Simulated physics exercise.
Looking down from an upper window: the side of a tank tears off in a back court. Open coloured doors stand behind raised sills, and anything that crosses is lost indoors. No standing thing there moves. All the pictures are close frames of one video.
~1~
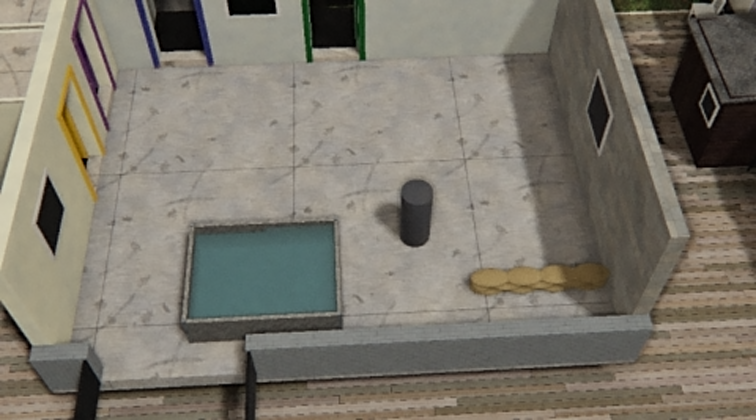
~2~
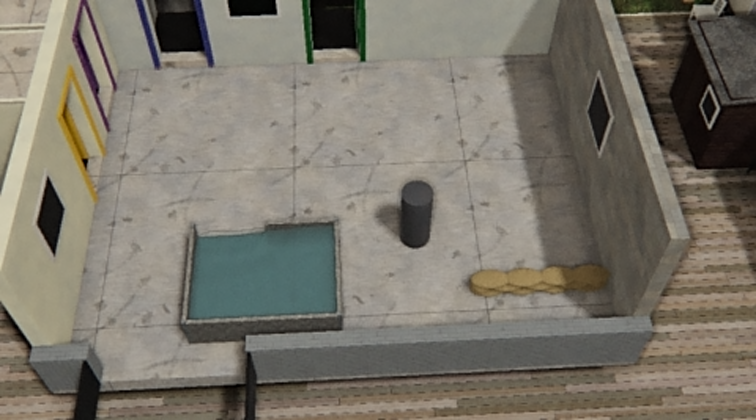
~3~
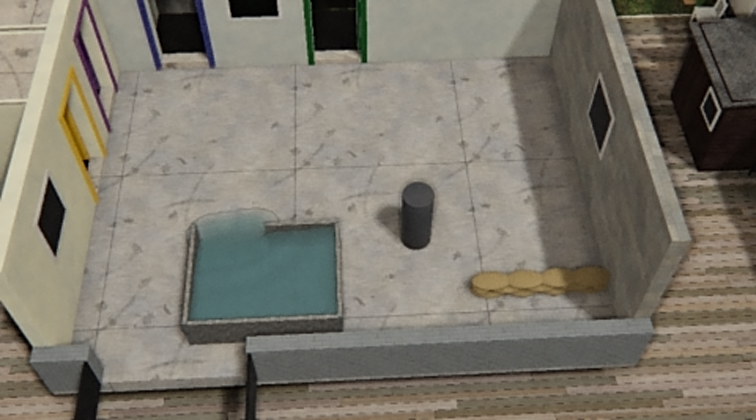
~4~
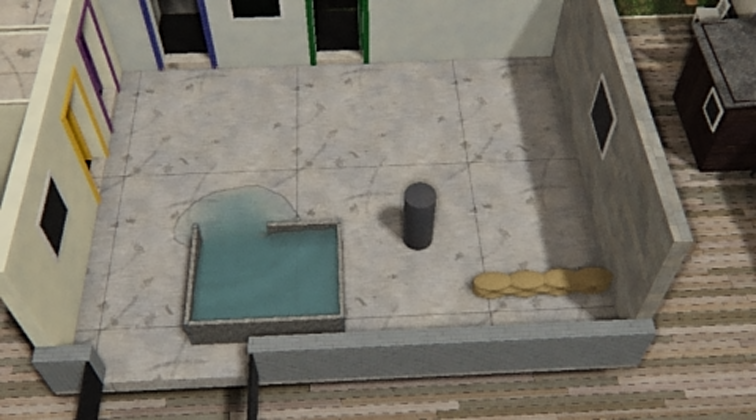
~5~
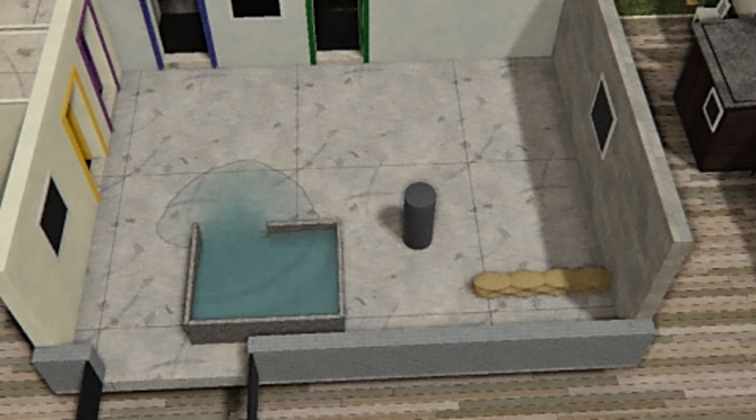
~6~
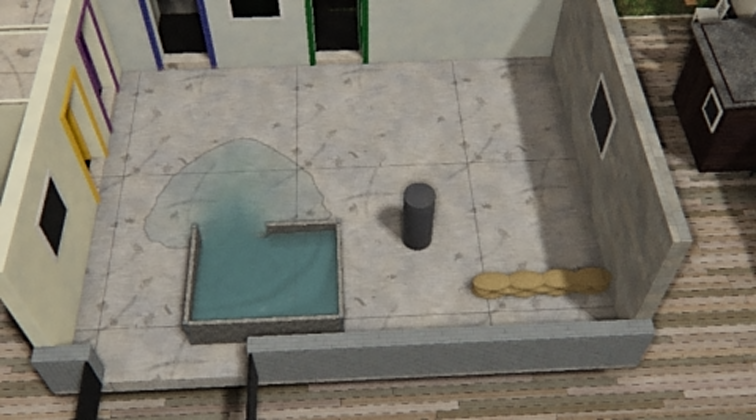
Water pouring through a gap in the far side of an open tank and fanning out across a pale courtyard floor.
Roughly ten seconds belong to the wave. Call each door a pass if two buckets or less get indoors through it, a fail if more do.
Blue door: Pass, yellow door: Fail, purple door: Pass, green door: Pass.
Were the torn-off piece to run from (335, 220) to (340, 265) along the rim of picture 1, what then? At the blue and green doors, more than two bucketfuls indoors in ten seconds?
First blue comes up short, then green comes up short.
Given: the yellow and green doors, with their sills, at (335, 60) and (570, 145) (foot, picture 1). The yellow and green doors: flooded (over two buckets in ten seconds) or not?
I'd say the yellow door overflows, while the green door falls short.
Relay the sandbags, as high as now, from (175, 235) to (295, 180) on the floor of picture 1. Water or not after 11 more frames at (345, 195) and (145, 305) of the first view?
Taking them as asked, I'd say drenched and then drenched.
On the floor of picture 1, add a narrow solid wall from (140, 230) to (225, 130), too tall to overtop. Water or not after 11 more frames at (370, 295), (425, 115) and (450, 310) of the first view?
Results in order: Bone-dry / bone-dry / bone-dry.
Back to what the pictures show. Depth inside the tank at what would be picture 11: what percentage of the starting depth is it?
Some 70 per cent.
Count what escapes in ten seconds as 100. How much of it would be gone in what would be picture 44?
Around 45 per cent.
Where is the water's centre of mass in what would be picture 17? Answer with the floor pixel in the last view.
I reckon somewhere around (248, 226).
A moment on, water covers 20 % of the floor; the blue door not reached, the yellow door not reached, the purple door not reached, the green door not reached.
Next, water covers 35 % of the floor; the blue door wet at the sill, nothing in, the yellow door under two buckets in, the purple door wet at the sill, nothing in, the green door wet at the sill, nothing in.
Then, water covers 40 % of the floor; the blue door wet at the sill, nothing in, the yellow door over two buckets in, the purple door under two buckets in, the green door under two buckets in.
Later, water covers 50 % of the floor; the blue door under two buckets in, the yellow door over two buckets in, the purple door under two buckets in, the green door under two buckets in.
In the end, water covers 80 % of the floor; the blue door under two buckets in, the yellow door far over two buckets in, the purple door under two buckets in, the green door under two buckets in.
